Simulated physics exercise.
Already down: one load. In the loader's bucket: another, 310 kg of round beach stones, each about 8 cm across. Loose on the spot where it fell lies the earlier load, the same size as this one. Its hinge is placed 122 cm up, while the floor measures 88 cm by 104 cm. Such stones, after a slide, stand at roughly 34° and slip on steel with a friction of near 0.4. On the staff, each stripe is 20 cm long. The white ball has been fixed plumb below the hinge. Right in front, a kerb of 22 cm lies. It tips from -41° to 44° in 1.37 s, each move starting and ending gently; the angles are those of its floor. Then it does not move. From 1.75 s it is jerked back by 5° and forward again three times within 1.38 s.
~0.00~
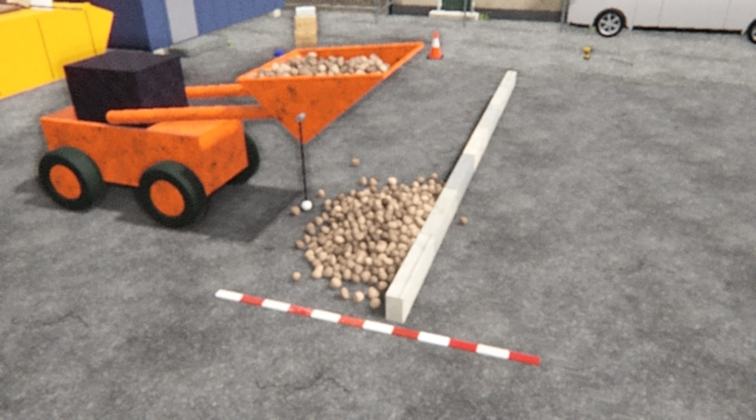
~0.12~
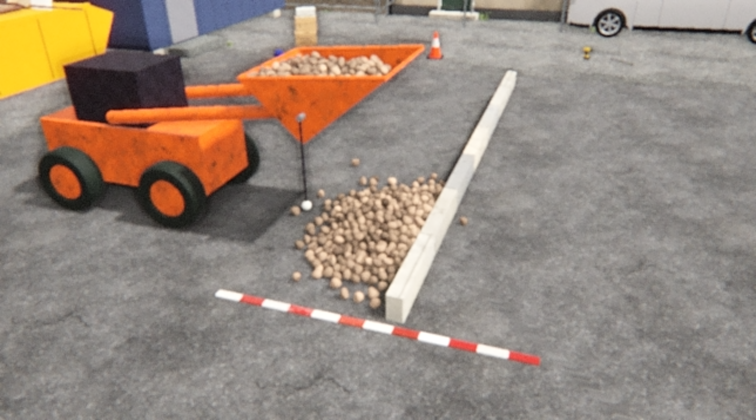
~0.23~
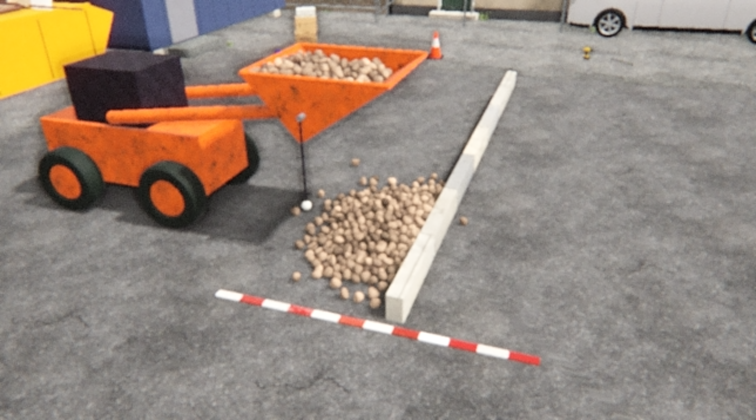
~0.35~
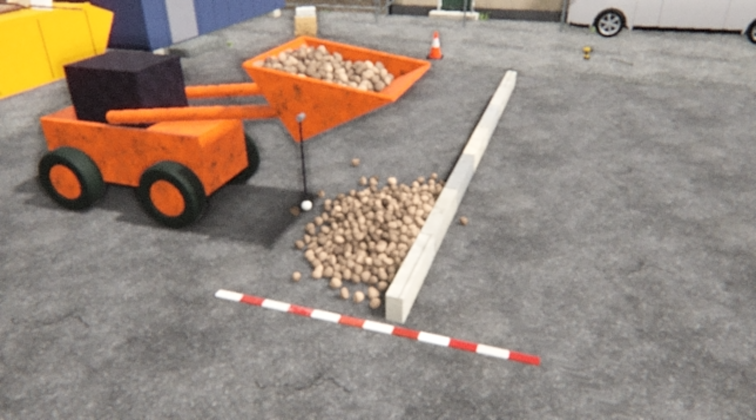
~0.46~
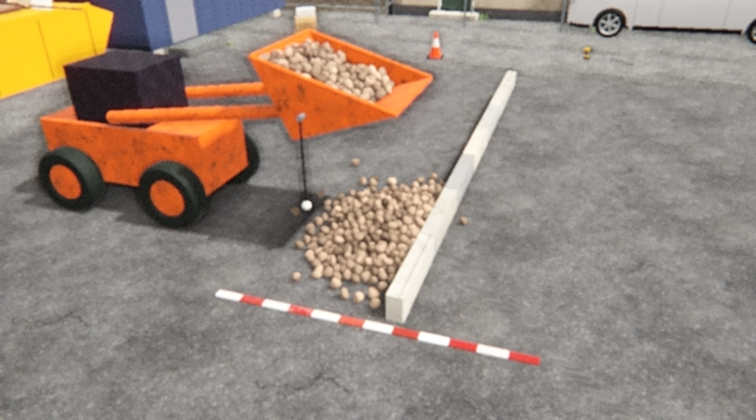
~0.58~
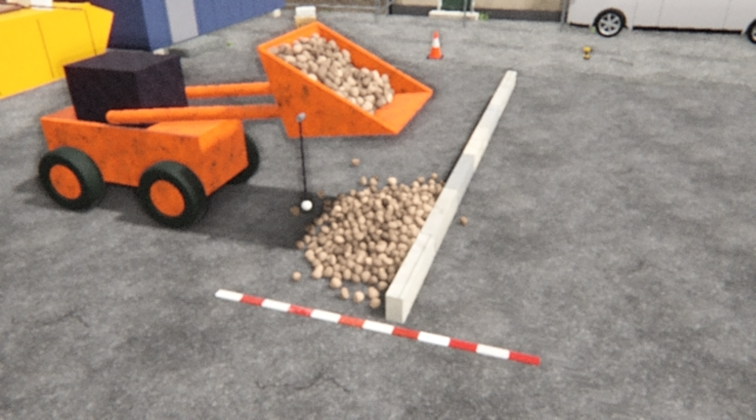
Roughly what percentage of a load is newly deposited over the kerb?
Around 30 per cent of a load is newly deposited there.
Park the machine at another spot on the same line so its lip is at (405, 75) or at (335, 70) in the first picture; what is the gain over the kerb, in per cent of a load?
About 55 per cent from the first spot and 0 per cent from the second.
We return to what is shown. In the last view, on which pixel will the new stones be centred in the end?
They settle centred around (418, 221).
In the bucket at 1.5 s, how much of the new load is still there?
Estimate: 30 % remaining inside, roughly.
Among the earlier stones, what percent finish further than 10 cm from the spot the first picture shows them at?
I'd say roughly 5 per cent of them.
After 1.0 s the floor is at 31°; in per cent of one load, 99 in the bucket, 101 on this side of the kerb; the foremost stones are at (424, 240).
After 1.5 s the floor is at 44°; in per cent of one load, 29 in the bucket, 168 on this side of the kerb, 3 over the kerb; the foremost stones are at (456, 220).
After 3.6 s the floor is at 44°; in per cent of one load, 0 in the bucket, 170 on this side of the kerb, 30 over the kerb; the foremost stones are at (611, 240).
After 6.2 s the floor is at 44°; in per cent of one load, 0 in the bucket, 170 on this side of the kerb, 30 over the kerb; the foremost stones are at (611, 240). Net gain over the kerb, 30.
